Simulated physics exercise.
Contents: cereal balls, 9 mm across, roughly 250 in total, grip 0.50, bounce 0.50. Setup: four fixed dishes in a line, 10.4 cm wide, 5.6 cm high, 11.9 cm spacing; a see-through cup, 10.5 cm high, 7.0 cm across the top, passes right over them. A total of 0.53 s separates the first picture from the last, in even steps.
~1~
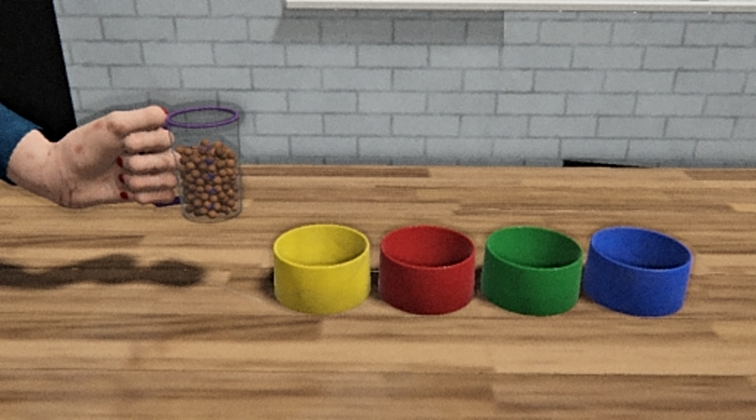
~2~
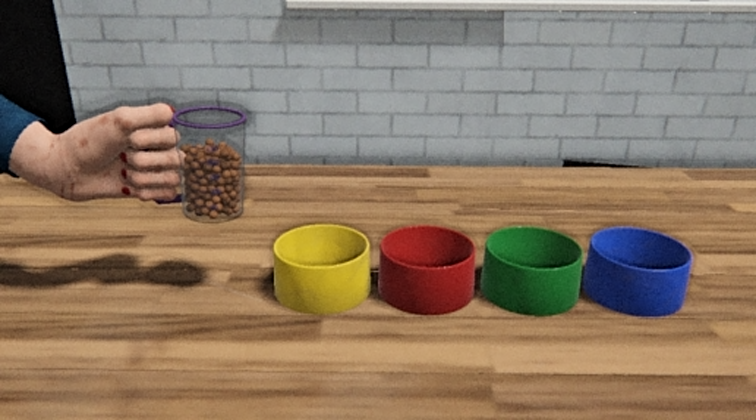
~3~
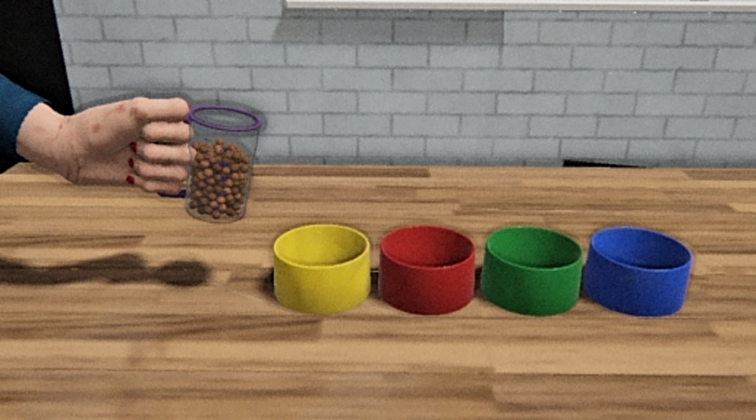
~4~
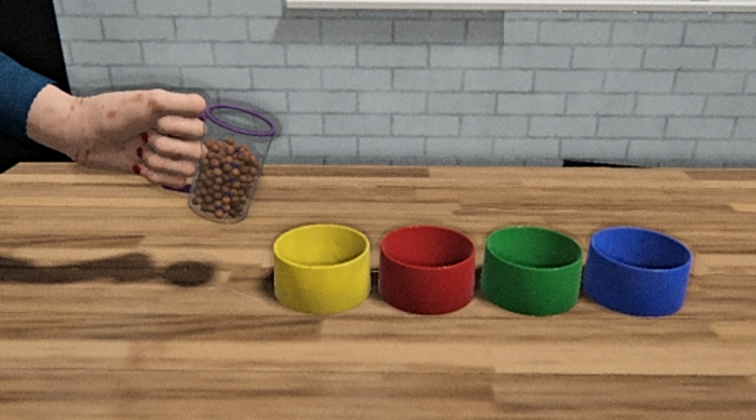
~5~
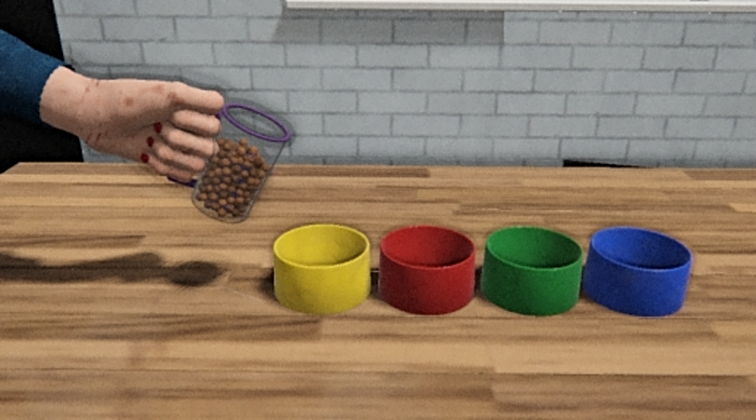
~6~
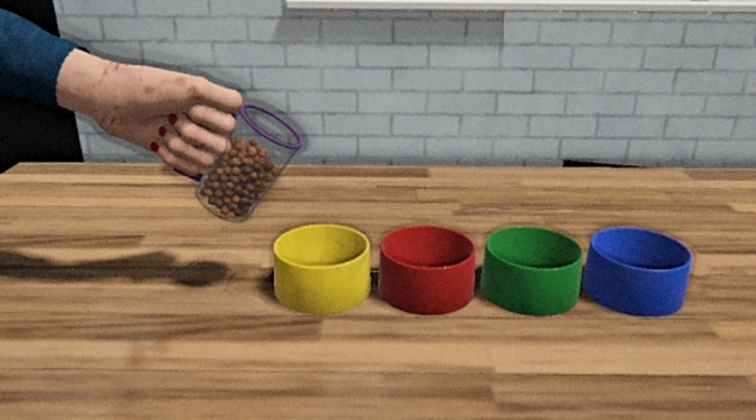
A hand held a see-through cup of small brown balls above a wooden table, then moved it slightly right while tilting it toward the yellow, red, green and blue dishes, which stayed still.
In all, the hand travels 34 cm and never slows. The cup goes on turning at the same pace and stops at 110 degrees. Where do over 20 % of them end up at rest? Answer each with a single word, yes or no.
Red yes, blue no, green no, yellow no, counter no.
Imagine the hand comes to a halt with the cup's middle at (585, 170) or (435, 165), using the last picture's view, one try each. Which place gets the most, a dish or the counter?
Try 1 - red; try 2 - red.
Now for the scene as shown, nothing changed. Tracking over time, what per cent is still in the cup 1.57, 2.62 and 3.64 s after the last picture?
In turn: 30 %, 0 %, 0 %.
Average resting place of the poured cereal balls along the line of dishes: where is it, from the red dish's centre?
Some 1 centimetres out on the right-hand side of that dish.
Then, 1.57 s after the last picture, tilt 110 degrees; cup holds 30 %, red 65 %.
Then, 2.62 s after the last picture, tilt 110 degrees; cup holds 0 %, red 90 %.
Then, 3.64 s after the last picture, tilt 110 degrees; cup holds 0 %, red 90 %.
In the end, red 90 %, blue 0 %, green 0 %, yellow 0 %, counter 5 %.
